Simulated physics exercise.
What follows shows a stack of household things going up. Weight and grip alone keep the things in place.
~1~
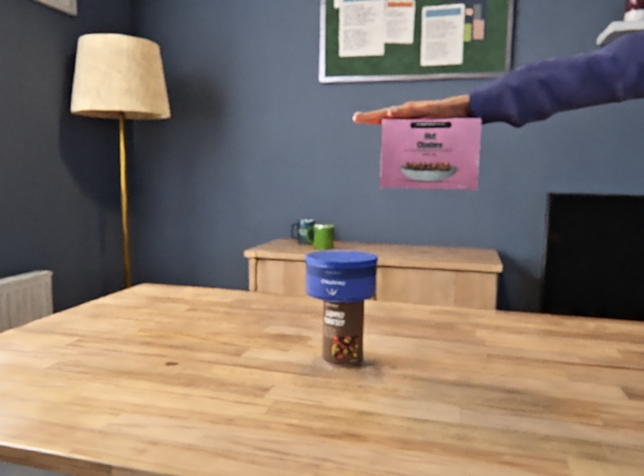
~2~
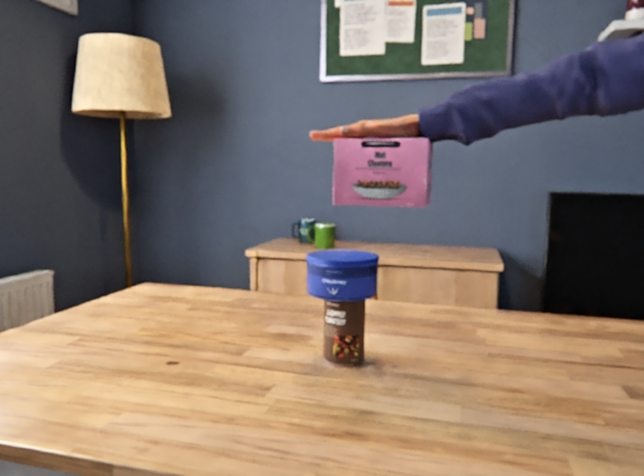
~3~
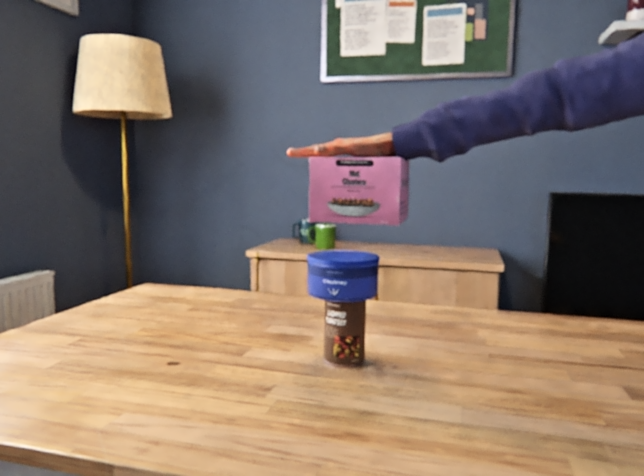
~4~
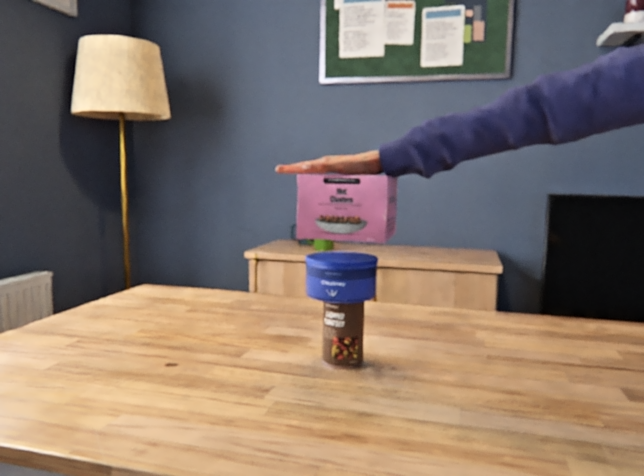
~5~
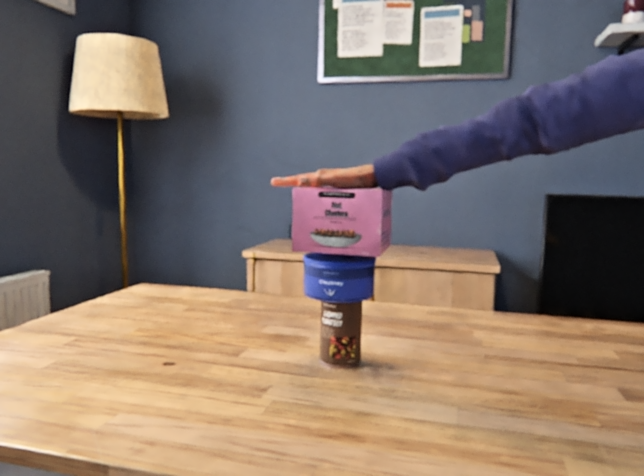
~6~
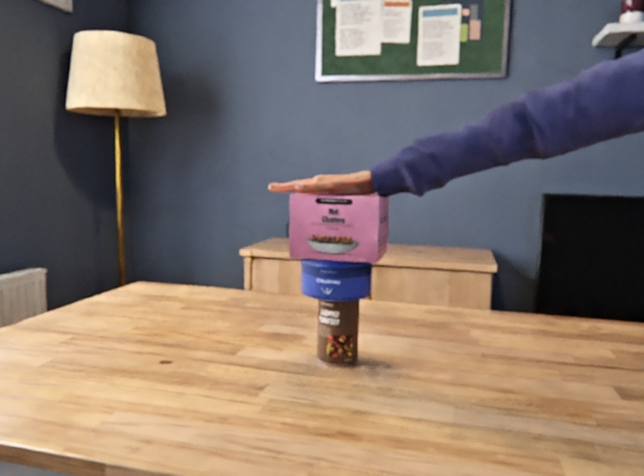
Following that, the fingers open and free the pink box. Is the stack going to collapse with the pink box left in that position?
No, it remains standing.
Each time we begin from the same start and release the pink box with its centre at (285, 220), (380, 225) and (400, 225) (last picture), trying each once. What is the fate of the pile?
Lab note - try 1: Collapse; try 2: Collapse; try 3: Collapse.
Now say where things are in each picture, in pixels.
The first picture shows coming down; pink box (432, 155); brown tin (343, 327).
The second picture shows coming down; pink box (386, 173); brown tin (344, 327).
The third picture shows coming down; pink box (362, 189); brown tin (345, 327).
The fourth picture shows coming down; pink box (350, 206); brown tin (343, 328).
The fifth picture shows coming down; pink box (344, 218); brown tin (341, 328).
The sixth picture shows set down, still held; pink box (342, 225); brown tin (338, 326).
Then, 0.60 s past the last view, nothing moves.
Then, 1.60 s past the last view, pink box resting near (342, 225).
Finally, all 3 still in place. Final places as the last picture's camera would see them, pink box near (342, 225). The pile keeps its balance.
